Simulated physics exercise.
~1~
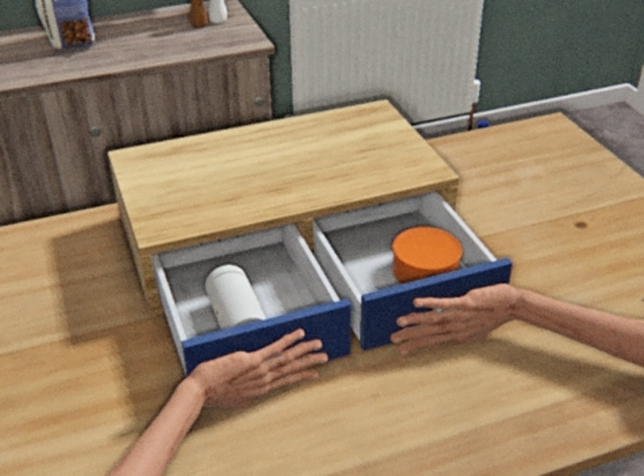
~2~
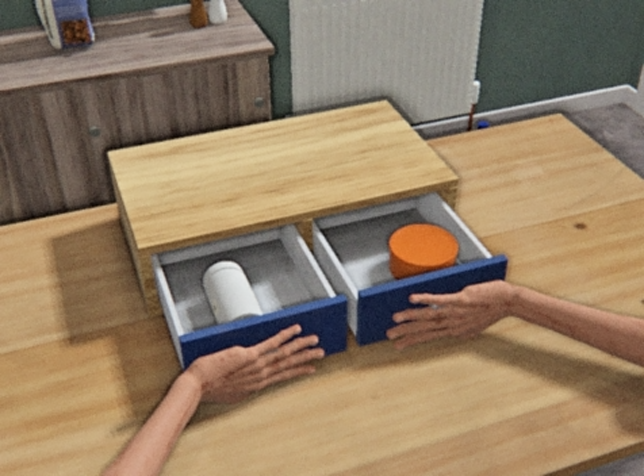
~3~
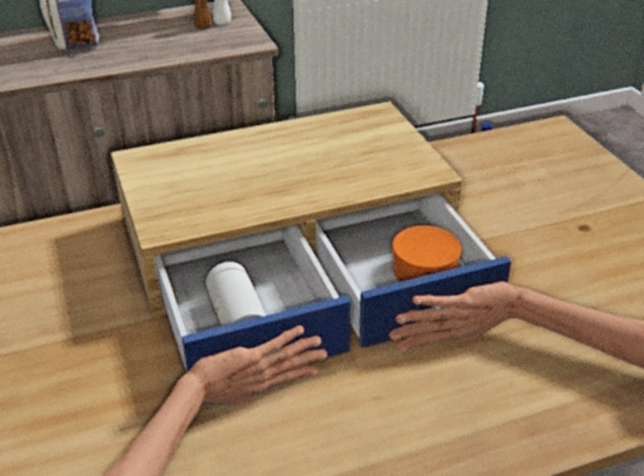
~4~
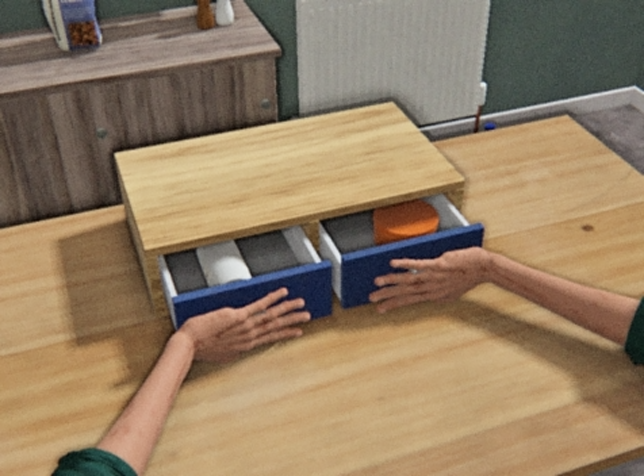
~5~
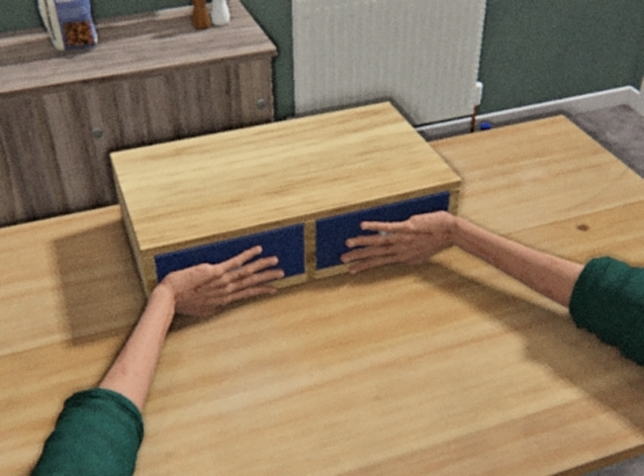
Two open blue-fronted drawers side by side in a wooden chest, the left holding a white jar on its side and the right an orange tub, stay nearly still under a pair of hands, then slide inward together as the hands push, until both shut flush.
